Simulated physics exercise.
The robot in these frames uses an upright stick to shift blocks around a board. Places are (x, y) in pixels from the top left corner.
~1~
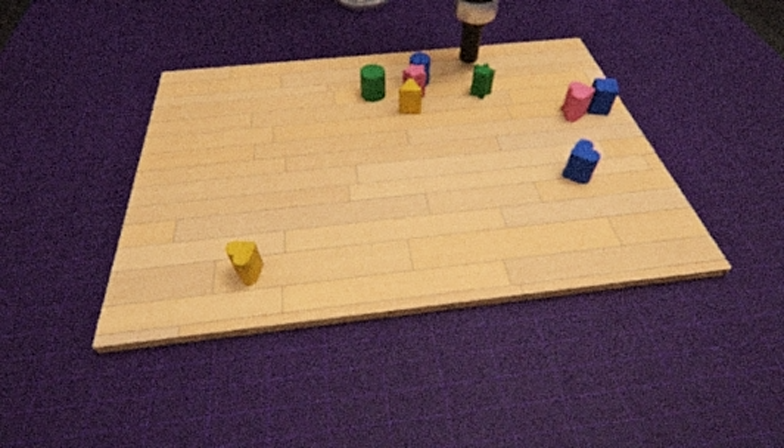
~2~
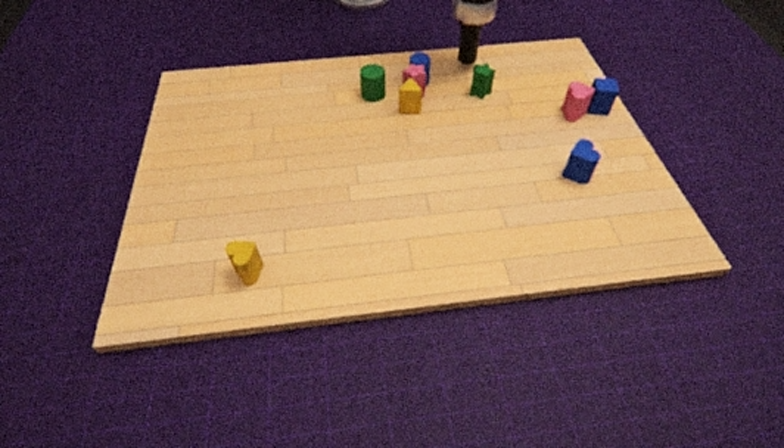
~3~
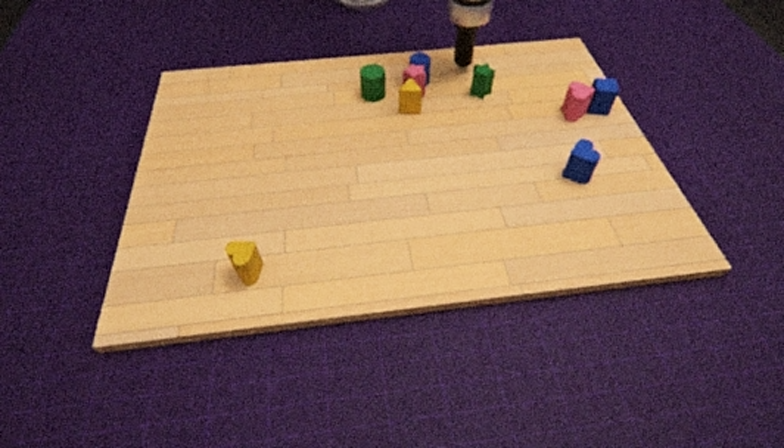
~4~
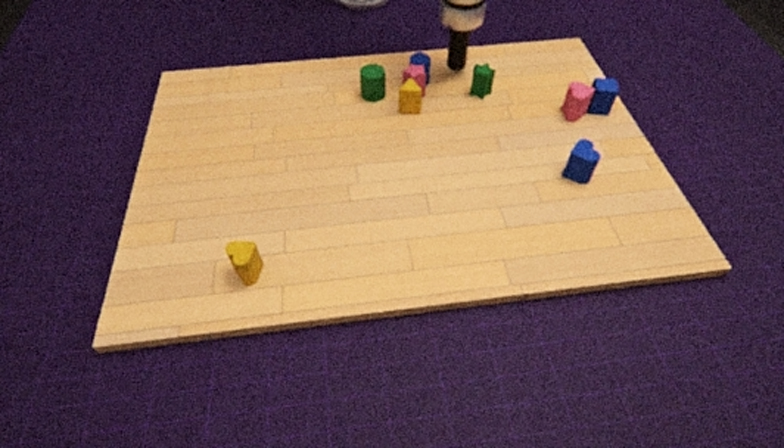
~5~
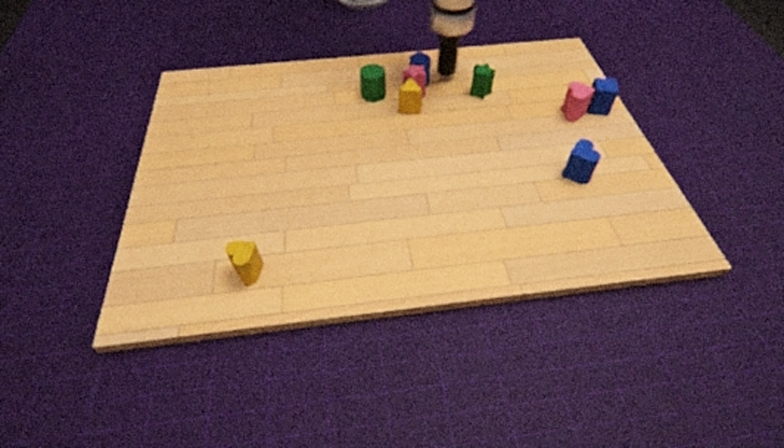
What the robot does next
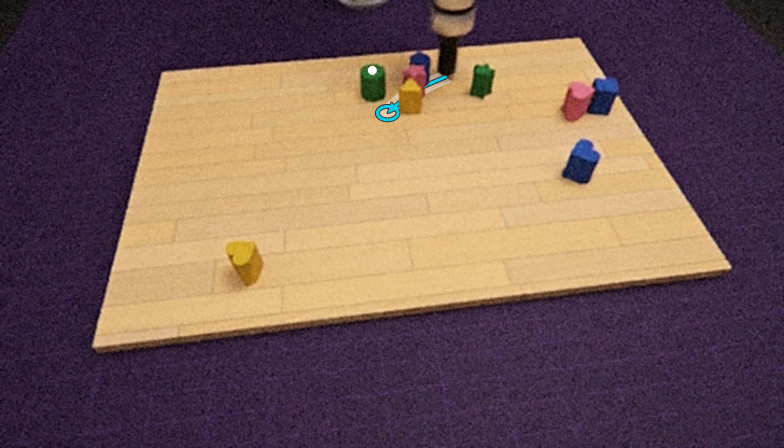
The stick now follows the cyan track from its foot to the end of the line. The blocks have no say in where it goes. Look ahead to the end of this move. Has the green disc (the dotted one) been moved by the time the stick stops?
It seems not.
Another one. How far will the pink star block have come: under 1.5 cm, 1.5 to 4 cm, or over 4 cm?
It is going to finish beyond 4 cm from where it is now.
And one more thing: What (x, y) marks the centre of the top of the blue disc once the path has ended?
Its top middle will sit at (398, 61).
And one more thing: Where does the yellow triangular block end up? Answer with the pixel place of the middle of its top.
Roughly at (402, 96).
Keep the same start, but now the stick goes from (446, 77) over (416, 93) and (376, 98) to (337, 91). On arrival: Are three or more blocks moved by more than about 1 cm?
Answer: Yes.
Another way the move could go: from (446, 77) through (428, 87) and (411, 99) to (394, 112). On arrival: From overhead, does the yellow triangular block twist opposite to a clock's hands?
Going by the path, yes.
The line goes from (446, 77) over (414, 92) to (388, 113); the dot is on the green disc.
The first path, step by step. One third of the way, stick at (424, 80); pink star block at (412, 71), turned 35° anticlockwise; blue disc at (405, 60).
Two thirds of the way, stick at (405, 92); yellow triangular block at (402, 93), turned 85° anticlockwise; pink star block at (391, 82), turned 35° anticlockwise; blue disc at (398, 61).
At the end, stick at (388, 106); green disc unmoved; yellow triangular block at (402, 96), turned 110° anticlockwise; pink star block at (369, 94), turned 15° anticlockwise; blue disc at (398, 61).
